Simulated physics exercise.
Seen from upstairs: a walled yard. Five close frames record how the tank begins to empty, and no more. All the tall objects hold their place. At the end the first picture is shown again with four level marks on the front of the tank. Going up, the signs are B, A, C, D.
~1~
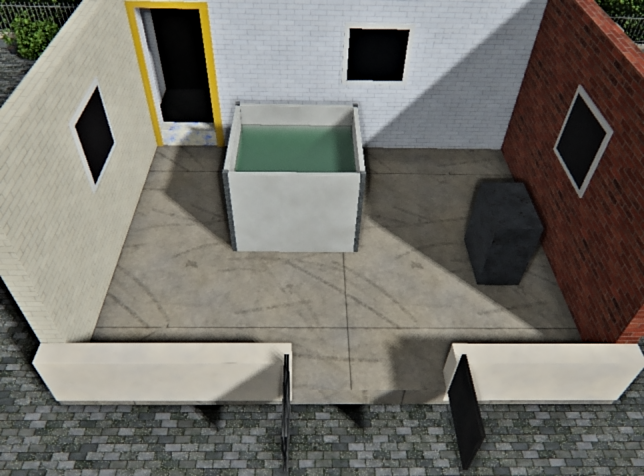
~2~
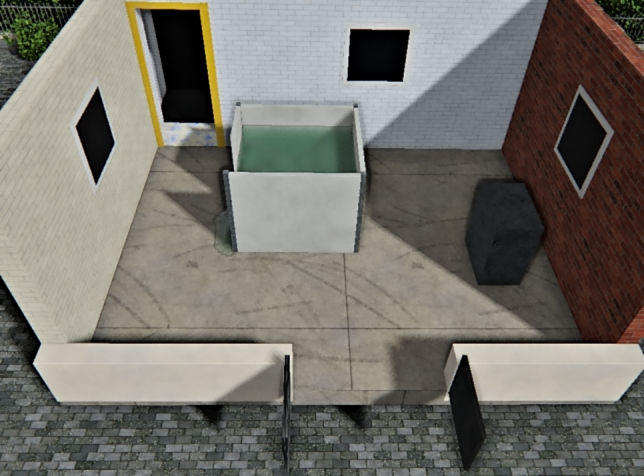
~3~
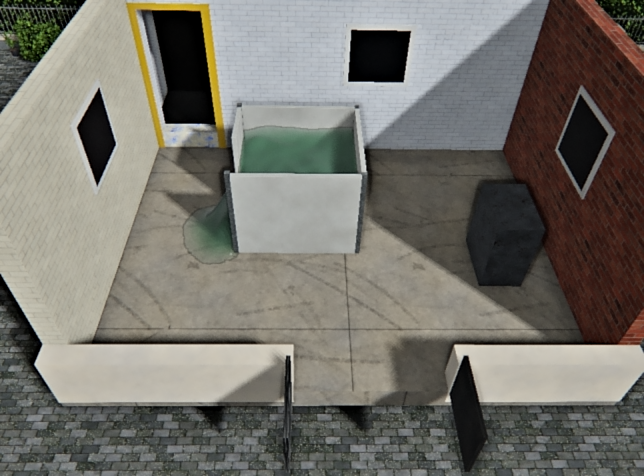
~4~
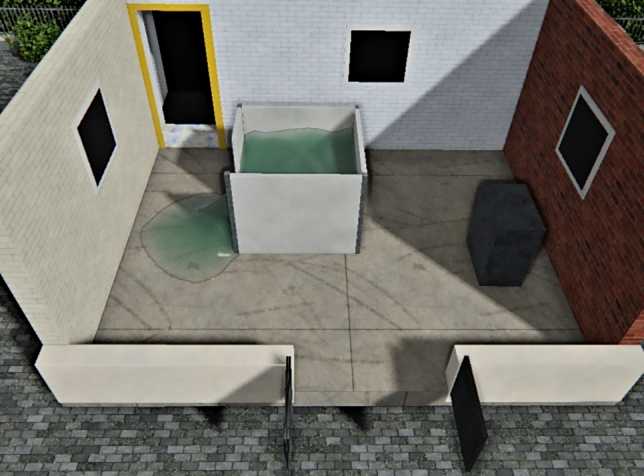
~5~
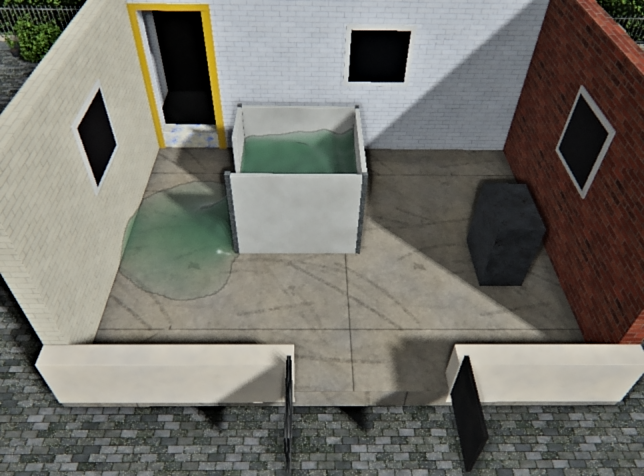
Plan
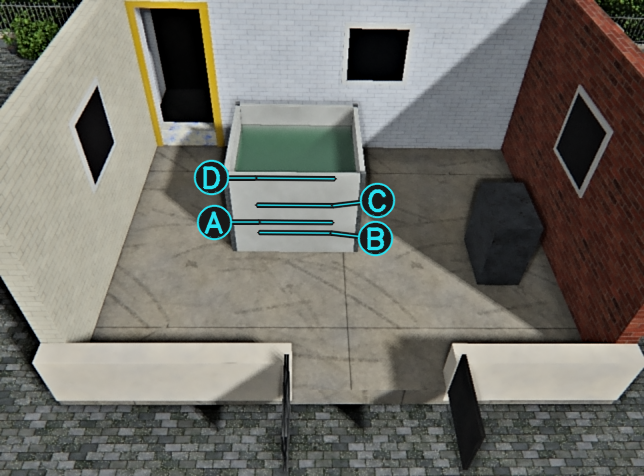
Green water leaking from the left side of a white tank in a walled yard, spreading across the floor toward the left wall.
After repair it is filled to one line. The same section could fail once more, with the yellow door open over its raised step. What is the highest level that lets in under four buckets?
It is C.
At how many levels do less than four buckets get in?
Three.
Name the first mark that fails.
It is D.
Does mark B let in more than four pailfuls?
No, that is safe.
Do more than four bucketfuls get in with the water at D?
Yes, it does.
In cyan, A at (295, 222); B at (295, 232); C at (295, 205); D at (294, 178); from the bottom up B, A, C, D.
With A, nothing gets over.
With B, nothing gets over.
With C, a bucket or two gets in.
With D, about 13 bucketfuls get in.
